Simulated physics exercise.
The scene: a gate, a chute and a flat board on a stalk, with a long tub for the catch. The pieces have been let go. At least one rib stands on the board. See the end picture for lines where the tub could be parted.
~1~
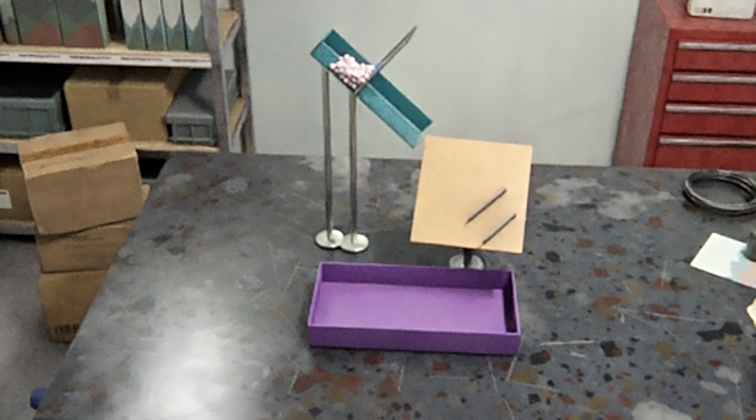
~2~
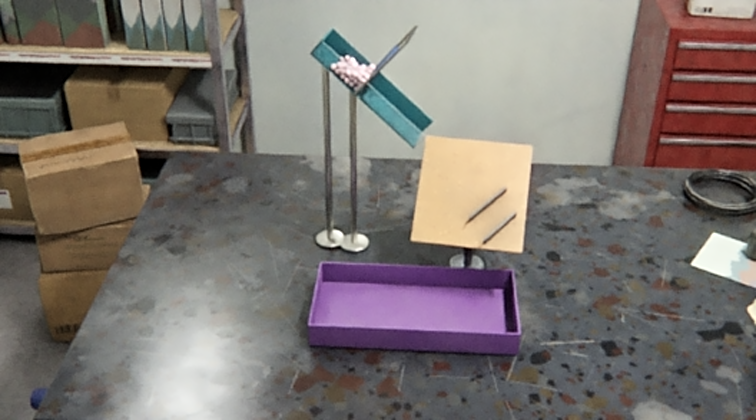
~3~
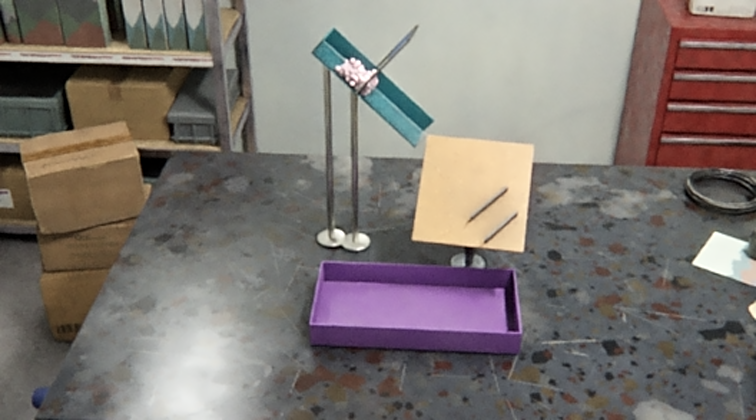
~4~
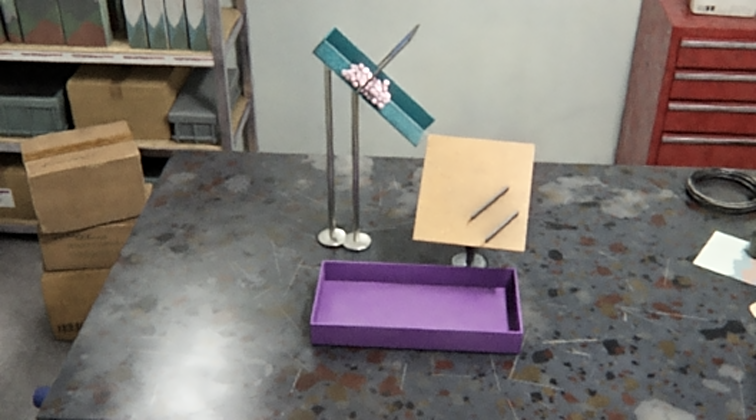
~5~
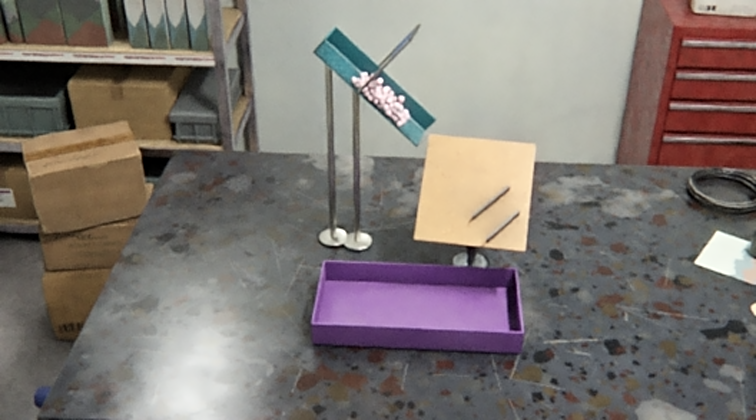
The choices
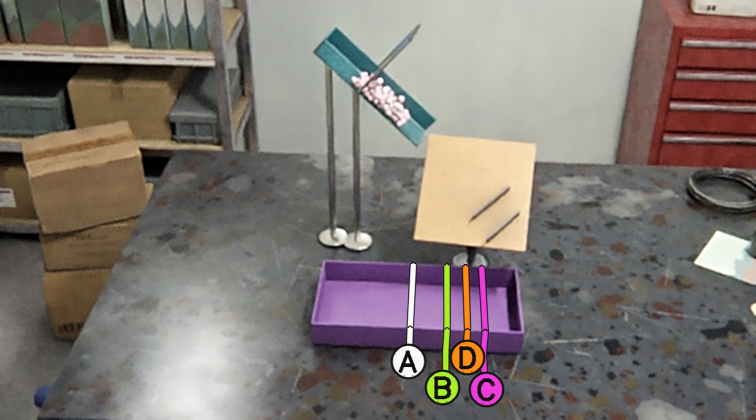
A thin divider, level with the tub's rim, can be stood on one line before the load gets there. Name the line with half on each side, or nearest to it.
B.
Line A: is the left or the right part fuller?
Right.
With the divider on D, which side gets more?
Left.
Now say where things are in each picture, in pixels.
The first frame shows load behind the gate (354, 74), sugar pearls; lip of the chute (417, 141), sloping fairly steeply.
The second frame shows middle of the board (473, 192), tilted fairly steeply; middle of its low edge (466, 246); of its high edge (479, 141).
The third frame shows front corners of the tub (310, 324) and (521, 333), empty; front of the load (372, 88).
The fourth frame shows middle of the load (367, 83); its front (387, 99), roughly a third of the way to the lip; rib from (518, 211) to (486, 239); rib from (509, 186) to (471, 216).
The fifth frame shows middle of the load (379, 94); its front (407, 117), roughly two thirds of the way to the lip.
On the marked copy, line A crosses the front rim at (410, 327); line B crosses the front rim at (447, 329); line C crosses the front rim at (485, 331); line D crosses the front rim at (467, 330).
With A, of what is caught, not one piece on the left of the divider, every piece on the right.
With B, of what is caught, roughly two thirds on the left of the divider, roughly a third on the right.
With C, of what is caught, almost all on the left of the divider, just a few on the right.
With D, of what is caught, almost all on the left of the divider, about a tenth on the right.
